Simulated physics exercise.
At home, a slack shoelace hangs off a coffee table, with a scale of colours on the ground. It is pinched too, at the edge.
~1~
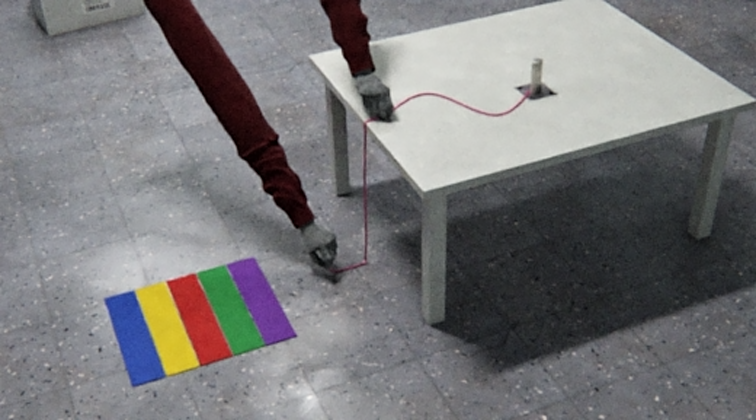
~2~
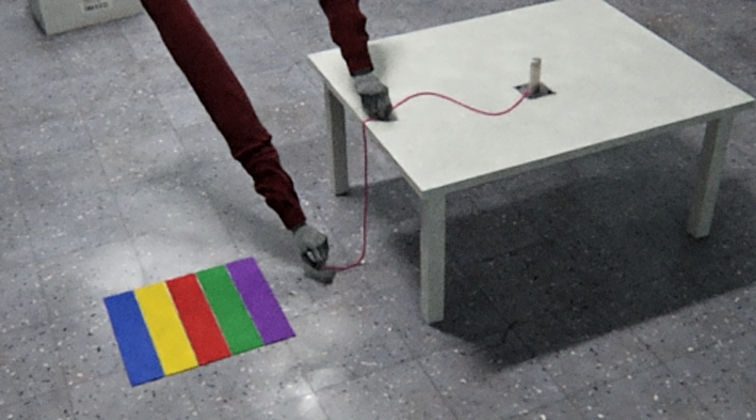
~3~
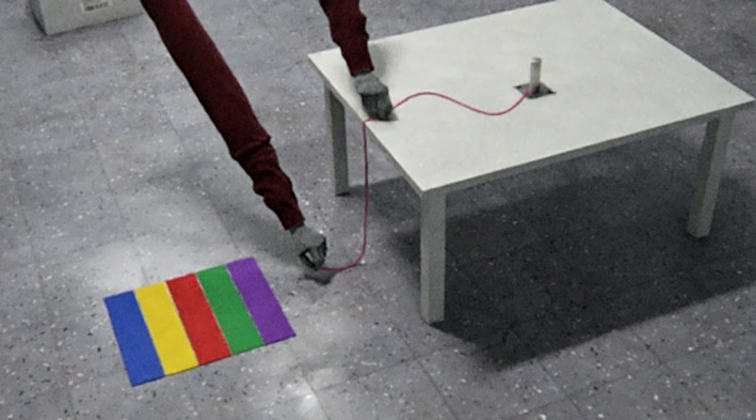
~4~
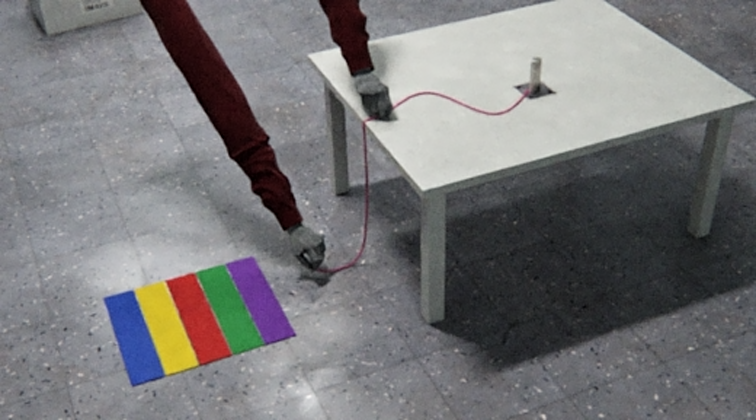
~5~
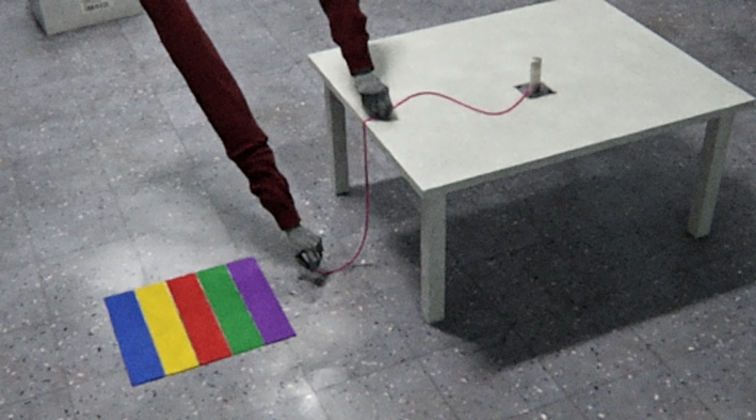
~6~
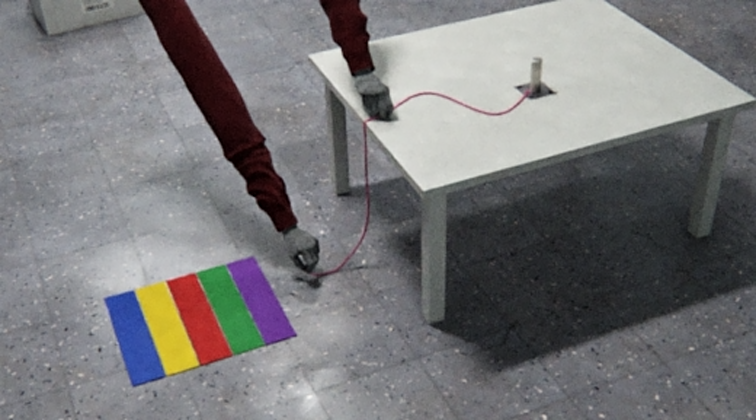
The video shows one gloved hand pinching a slack red cord at the edge of a white table while another hand, holding its lower end near a mat of coloured stripes, shifts slightly left toward the purple stripe.
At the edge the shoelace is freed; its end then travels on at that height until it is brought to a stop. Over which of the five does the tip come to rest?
Over the yellow one.
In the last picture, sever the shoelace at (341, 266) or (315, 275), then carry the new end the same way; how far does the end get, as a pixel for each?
(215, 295) and (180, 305).
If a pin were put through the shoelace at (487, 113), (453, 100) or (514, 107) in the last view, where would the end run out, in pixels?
Pixel spots, one per try: About (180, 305), (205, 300), (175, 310).
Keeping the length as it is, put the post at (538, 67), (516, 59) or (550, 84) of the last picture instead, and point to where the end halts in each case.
Pixels, try by try: About (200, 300), (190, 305), (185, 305).
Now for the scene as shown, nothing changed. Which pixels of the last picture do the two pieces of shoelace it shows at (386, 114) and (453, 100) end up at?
Point one to (344, 145), point two to (425, 111).
Soon after, end near (225, 294); over green.
Then, end near (185, 305); over red.
At full stretch, end near (162, 312); over yellow. The yellow one.
